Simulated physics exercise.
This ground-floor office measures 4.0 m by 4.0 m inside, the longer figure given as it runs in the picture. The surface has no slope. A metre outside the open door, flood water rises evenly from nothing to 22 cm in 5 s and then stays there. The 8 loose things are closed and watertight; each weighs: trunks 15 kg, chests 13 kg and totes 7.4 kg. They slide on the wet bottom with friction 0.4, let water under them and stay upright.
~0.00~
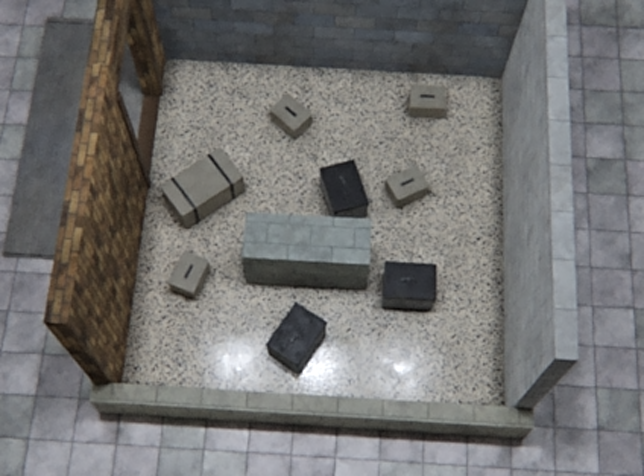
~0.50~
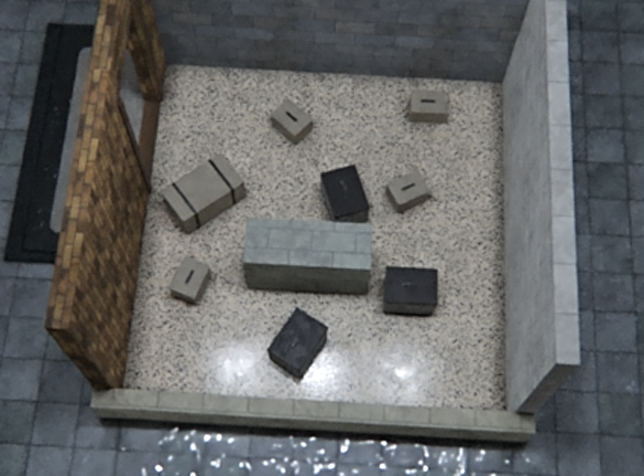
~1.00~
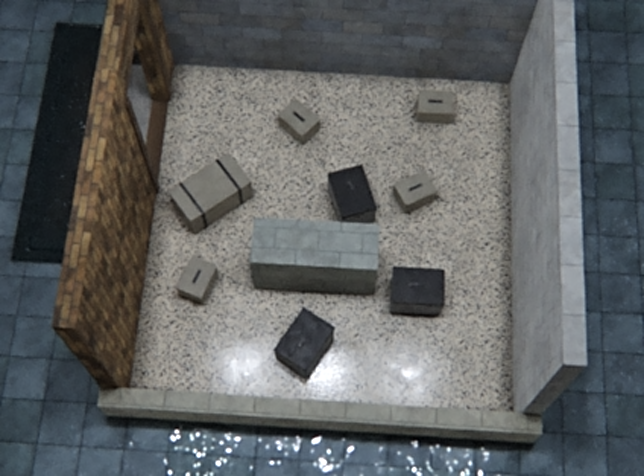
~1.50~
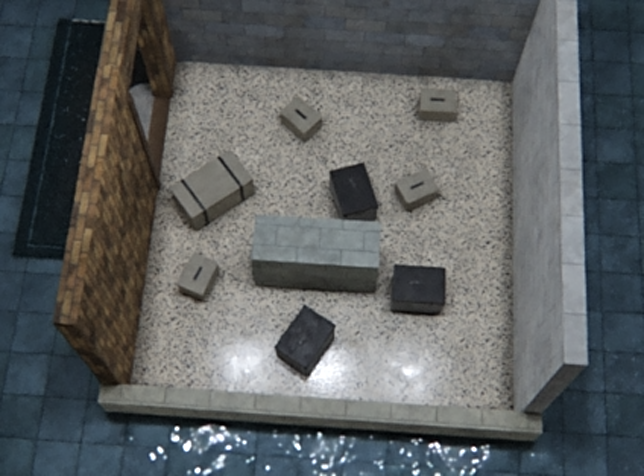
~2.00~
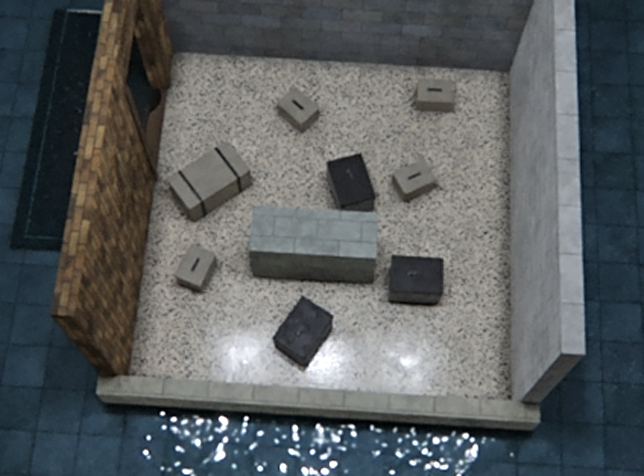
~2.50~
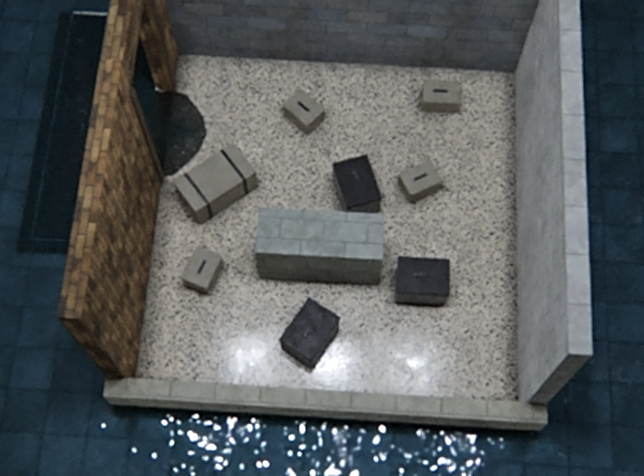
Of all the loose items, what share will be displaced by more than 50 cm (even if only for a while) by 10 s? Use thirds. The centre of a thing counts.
It is between one and two thirds.
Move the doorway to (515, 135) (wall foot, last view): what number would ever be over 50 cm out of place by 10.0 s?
Then 6.
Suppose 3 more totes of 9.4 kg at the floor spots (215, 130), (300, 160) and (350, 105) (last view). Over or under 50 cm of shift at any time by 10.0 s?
In turn: Over, more, past it.
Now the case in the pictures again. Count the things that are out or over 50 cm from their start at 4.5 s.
0 of them.
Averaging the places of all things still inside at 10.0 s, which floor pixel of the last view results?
Around (376, 258).
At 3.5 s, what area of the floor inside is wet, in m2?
About 1.5 m2.
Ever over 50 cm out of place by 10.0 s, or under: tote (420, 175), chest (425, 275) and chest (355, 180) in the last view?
In that order: Past it, short of it, past it.
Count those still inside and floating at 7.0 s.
I count 2.
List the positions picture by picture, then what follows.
The first frame shows a trunk at (202, 181), on the bottom; a chest at (297, 333) rests on the ground; 0.0 m2 under water; 0 of 8 have shifted.
The second frame shows a trunk at (203, 186) rests on the ground; a chest at (298, 338) rests on the ground; 0.0 m2 under water; 0 of 8 have shifted.
The third frame shows a trunk at (210, 186), on the bottom; a chest at (305, 338), on the bottom; 0.0 m2 under water; 0 of 8 have shifted.
The fourth frame shows a trunk at (211, 183), on the bottom; a chest at (305, 336) rests on the ground; water covers 0.0 m2; 0 of 8 have shifted.
The fifth frame shows a trunk at (209, 174) rests on the ground; a chest at (303, 327) rests on the ground; 0.0 m2 under water; 0 of 8 have shifted.
The sixth frame shows a trunk at (215, 176), on the bottom; a chest at (310, 328) rests on the ground; water covers 0.3 m2; 0 of 8 have shifted.
After 3.5 s 0 of 8 are over 50 cm from their spots; 0 afloat.
After 4.5 s 0 of 8 are over 50 cm from their spots; 0 afloat.
After 7.0 s 2 of 8 are over 50 cm from their spots; 2 afloat.
After 10.0 s 4 of 8 are over 50 cm from their spots, and 4 have been at some point; 3 afloat.
